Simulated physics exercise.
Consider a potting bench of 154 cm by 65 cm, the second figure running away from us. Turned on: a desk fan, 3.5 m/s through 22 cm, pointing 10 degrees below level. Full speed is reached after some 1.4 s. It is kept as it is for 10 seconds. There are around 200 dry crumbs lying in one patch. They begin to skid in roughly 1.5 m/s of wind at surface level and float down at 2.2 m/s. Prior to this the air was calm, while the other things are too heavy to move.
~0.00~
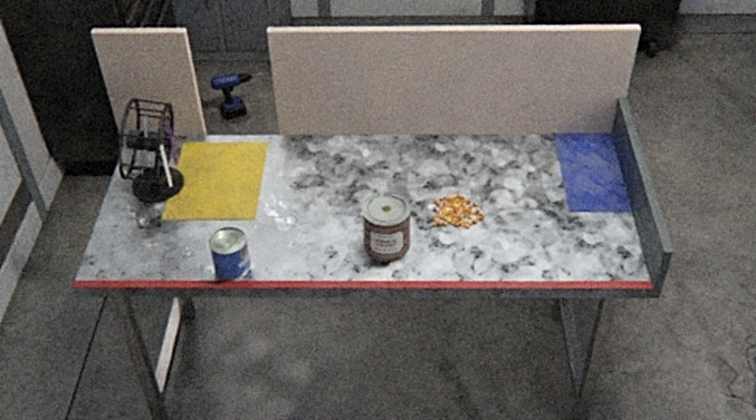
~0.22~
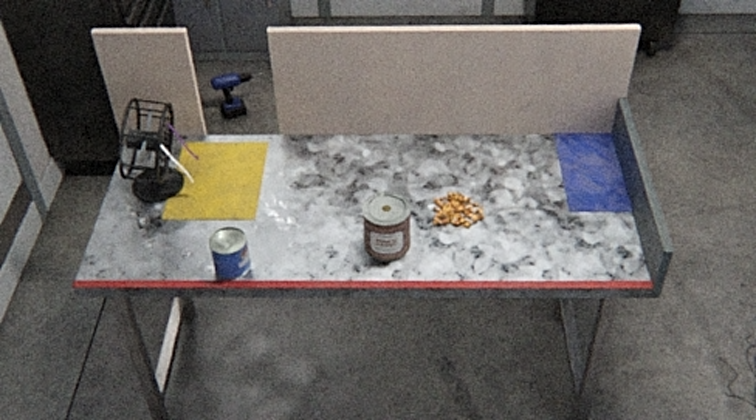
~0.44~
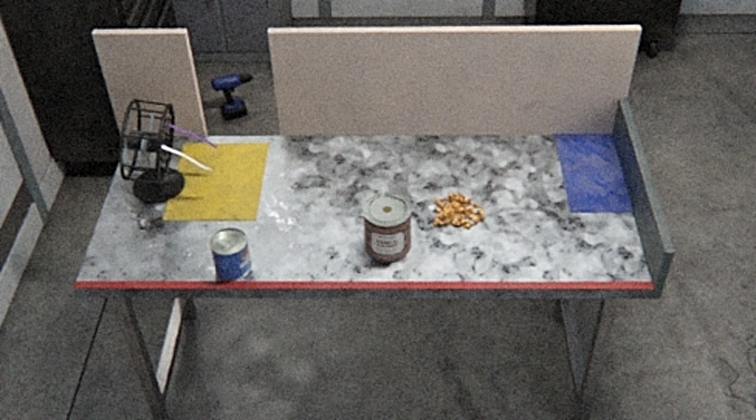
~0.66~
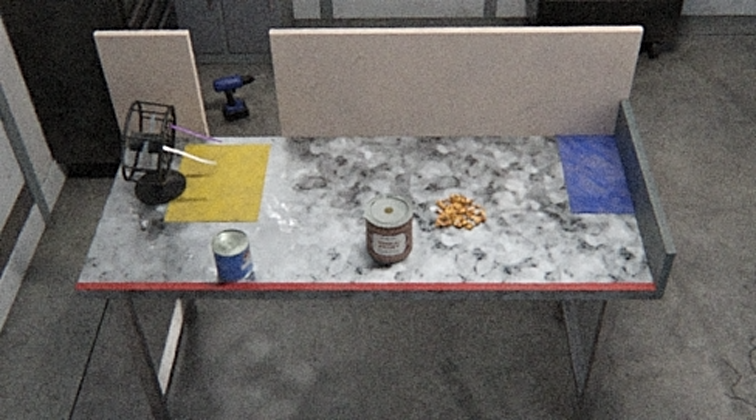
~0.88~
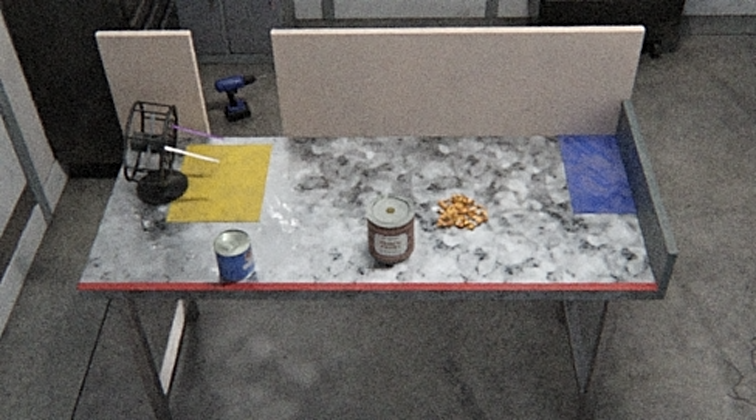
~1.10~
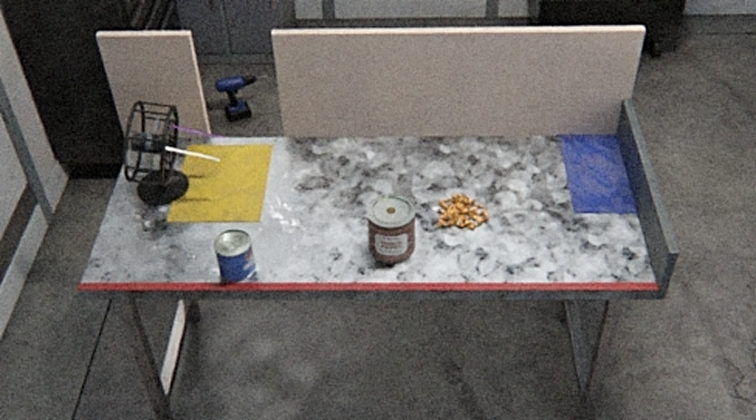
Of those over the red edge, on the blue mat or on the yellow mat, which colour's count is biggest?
The count is biggest for red.
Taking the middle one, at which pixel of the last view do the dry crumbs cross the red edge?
Midpoint of crossings, approx. (610, 290).
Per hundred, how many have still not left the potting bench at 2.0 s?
Close to 50 in a hundred remain at that time.
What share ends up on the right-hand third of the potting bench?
20 %.
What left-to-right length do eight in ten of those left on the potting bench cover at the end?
Around 20 centimetres from left to right.
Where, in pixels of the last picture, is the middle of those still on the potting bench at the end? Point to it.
Centre: Roughly (561, 266).
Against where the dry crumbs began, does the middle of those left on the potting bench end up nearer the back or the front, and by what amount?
The middle ends up shifted toward the near edge, about 20 cm.
After 2.0 s the count stands so, 0 % are on the yellow mat, 0 % on the blue mat and 52 % over the red edge; the middle of those still in play is near (611, 269).
After 3.2 s the count stands so, 0 % are on the yellow mat, 0 % on the blue mat and 72 % over the red edge; the middle of those still in play is near (561, 266).
After 5.5 s the count stands so, 0 % are on the yellow mat, 0 % on the blue mat and 73 % over the red edge; the middle of those still in play is near (561, 266).
After 10.0 s, at the end, 0 % are on the yellow mat, 0 % on the blue mat and 75 % over the red edge; the middle of those still in play is near (561, 266).
